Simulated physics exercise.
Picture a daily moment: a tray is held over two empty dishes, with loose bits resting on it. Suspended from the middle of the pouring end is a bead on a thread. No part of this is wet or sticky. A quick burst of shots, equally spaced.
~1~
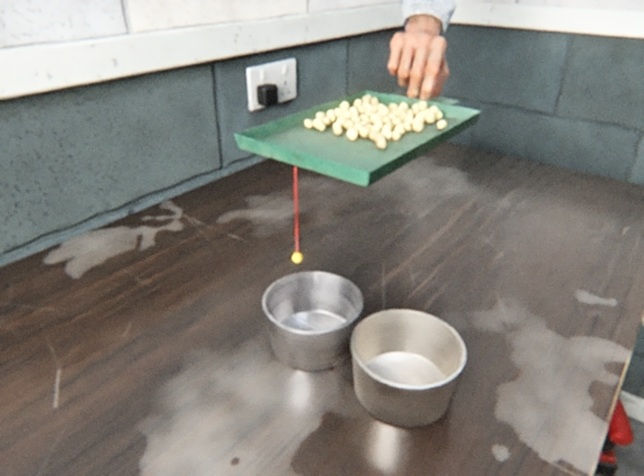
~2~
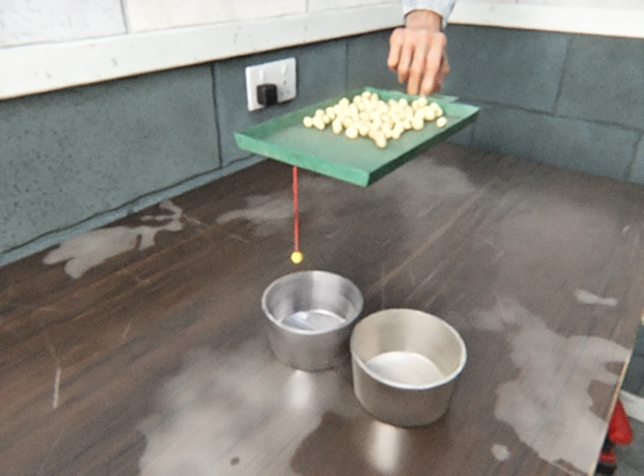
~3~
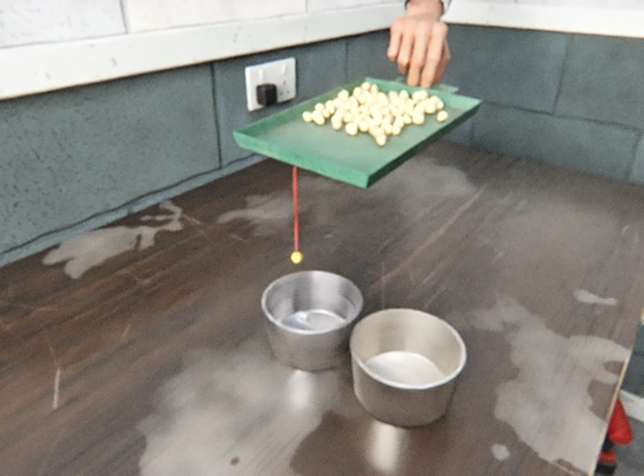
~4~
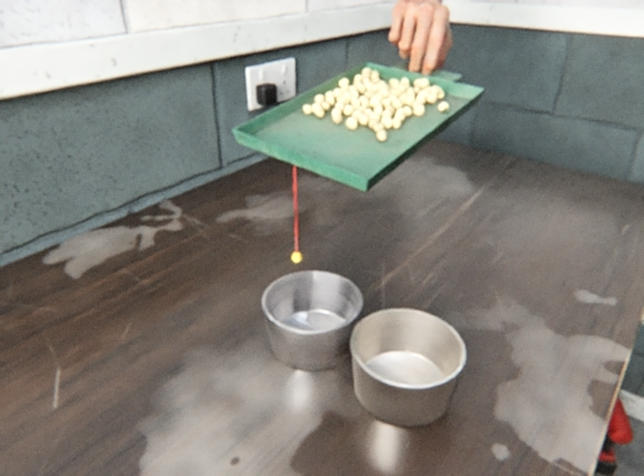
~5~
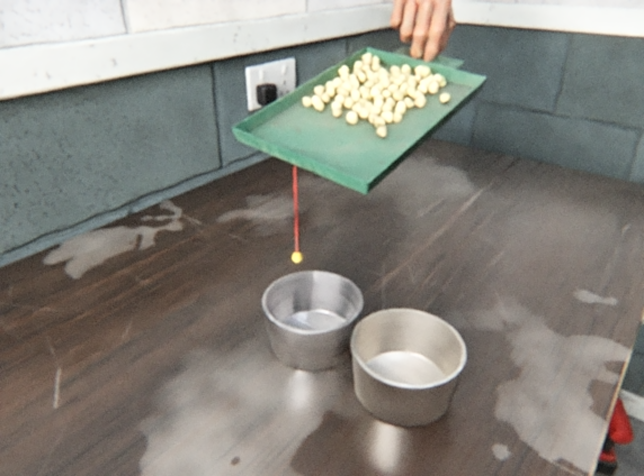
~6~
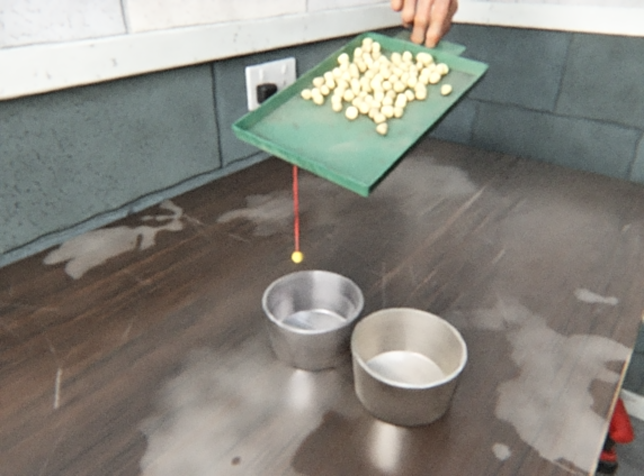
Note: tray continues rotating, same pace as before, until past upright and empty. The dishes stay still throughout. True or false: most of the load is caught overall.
True.
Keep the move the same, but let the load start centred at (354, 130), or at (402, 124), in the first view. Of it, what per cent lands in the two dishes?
You'd get near 80 percent first and near 80 percent next.
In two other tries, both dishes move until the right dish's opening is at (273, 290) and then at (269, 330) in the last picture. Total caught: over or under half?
The first try: The smaller part. The second: Under half.
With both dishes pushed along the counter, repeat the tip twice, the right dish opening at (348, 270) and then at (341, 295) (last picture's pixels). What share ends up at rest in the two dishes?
In order: 20 percent and 80 percent.
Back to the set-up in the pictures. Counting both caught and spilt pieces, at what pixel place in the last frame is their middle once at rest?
About (318, 337).
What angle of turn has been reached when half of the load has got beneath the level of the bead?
It is at around 115 degrees.
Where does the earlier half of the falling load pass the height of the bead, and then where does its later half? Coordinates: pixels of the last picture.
Roughly (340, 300) first, then roughly (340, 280).
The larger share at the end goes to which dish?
Simple - it is the one placed left.
Soon after the last picture, tray tipped steeply; most on the tray; a stray few in the right dish; a small part in the left dish; about a quarter in the air.
A little later, tray tipped past a quarter turn; about two thirds on the tray; a small part in the right dish; about a quarter in the left dish; a small part outside both.
Later still, tray tipped past a quarter turn; a small part in the right dish; about two thirds in the left dish; about a quarter outside both.
At rest, tray tipped past a quarter turn; a small part in the right dish; about two thirds in the left dish; about a quarter outside both.
